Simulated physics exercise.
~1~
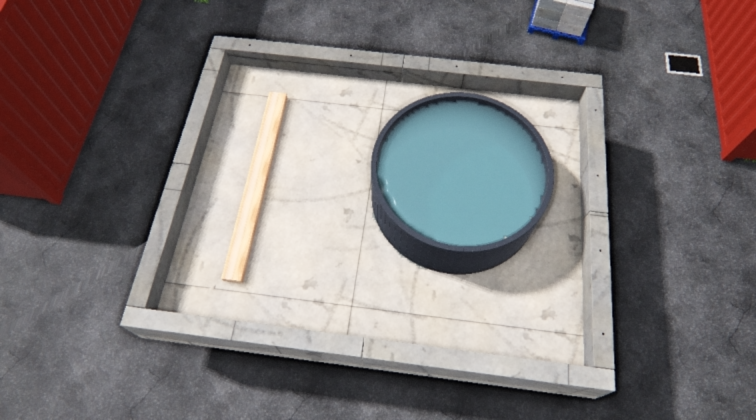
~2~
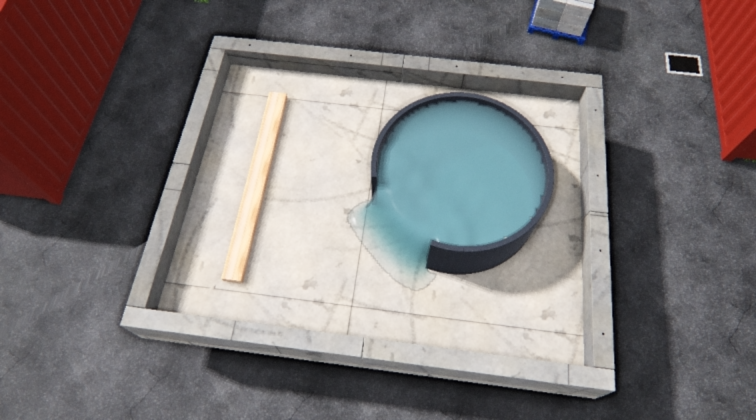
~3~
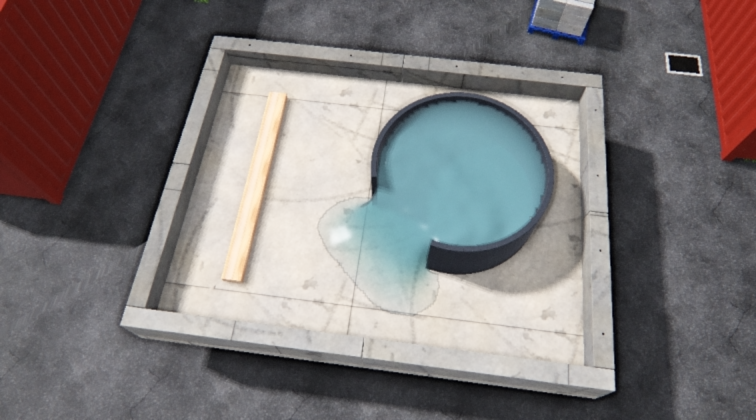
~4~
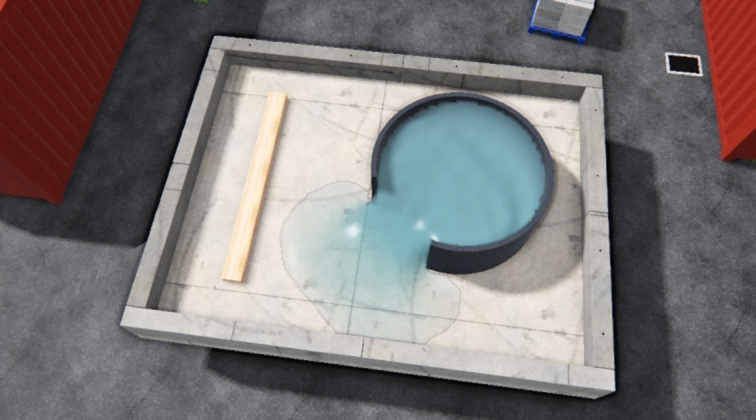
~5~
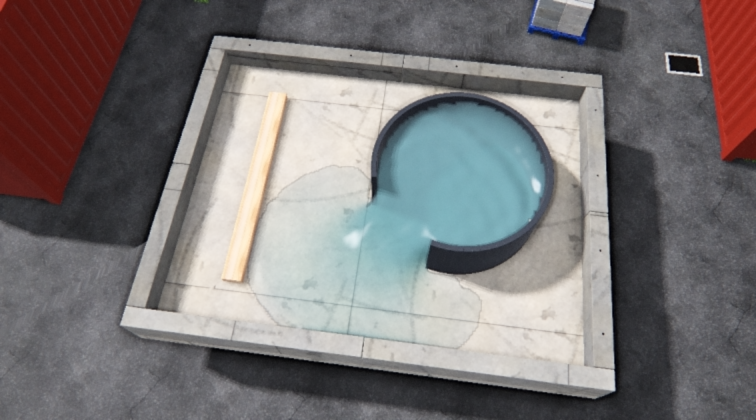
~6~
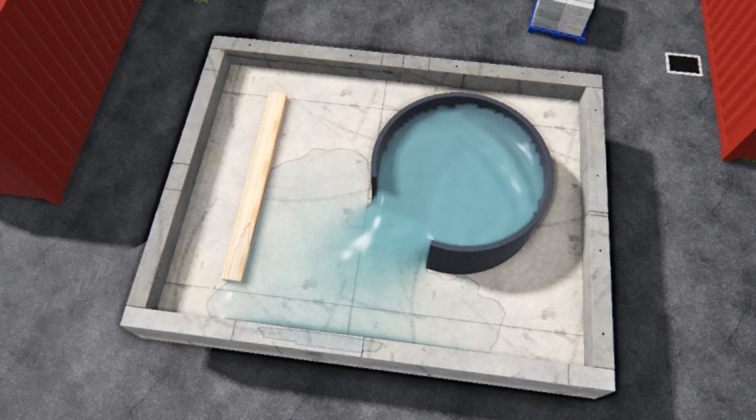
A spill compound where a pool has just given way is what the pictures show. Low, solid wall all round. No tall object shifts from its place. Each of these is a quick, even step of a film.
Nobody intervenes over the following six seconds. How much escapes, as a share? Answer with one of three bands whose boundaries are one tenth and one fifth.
The share is below one tenth.
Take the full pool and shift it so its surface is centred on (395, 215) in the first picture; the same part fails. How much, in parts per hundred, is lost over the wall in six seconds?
Share found: Around 8 %.
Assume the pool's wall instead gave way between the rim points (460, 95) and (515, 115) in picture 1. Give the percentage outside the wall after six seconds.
Estimated share: Roughly 8 %.
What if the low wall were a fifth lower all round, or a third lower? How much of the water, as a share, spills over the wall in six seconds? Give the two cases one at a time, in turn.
First try roughly 10 per cent, second try roughly 16 per cent.
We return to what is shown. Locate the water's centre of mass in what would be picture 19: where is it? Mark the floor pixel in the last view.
The water's middle lies around (365, 234).
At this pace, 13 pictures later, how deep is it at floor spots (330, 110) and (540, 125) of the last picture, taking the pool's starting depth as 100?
Approx. 4 % then 0 %.
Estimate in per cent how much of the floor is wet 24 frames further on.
Around 95 percent of it.
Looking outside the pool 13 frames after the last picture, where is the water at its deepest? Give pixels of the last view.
Pointing at (157, 315).
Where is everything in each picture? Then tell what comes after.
In the first frame, the pool at (461, 170) is whole and still.
In the second frame, water pours out at (394, 232) and has run to (419, 283).
In the third frame, water pours out at (394, 233) and has run to (417, 305).
In the fourth frame, water pours out at (394, 234) and has run to a hidden place.
In the fifth frame, water pours out at (394, 234) and has run to (255, 271).
In the sixth frame, water pours out at (394, 234) and has run to (220, 318).
A moment on, water covers 30 % of the floor; the low wall has let 0 % over.
Next, water covers 35 % of the floor; the low wall has let 0 % over.
Then, water covers 55 % of the floor; the low wall has let 3 % over.
Later, water covers 75 % of the floor; the low wall has let 4 % over.
In the end, water covers 80 % of the floor; the low wall has let 4 % over.
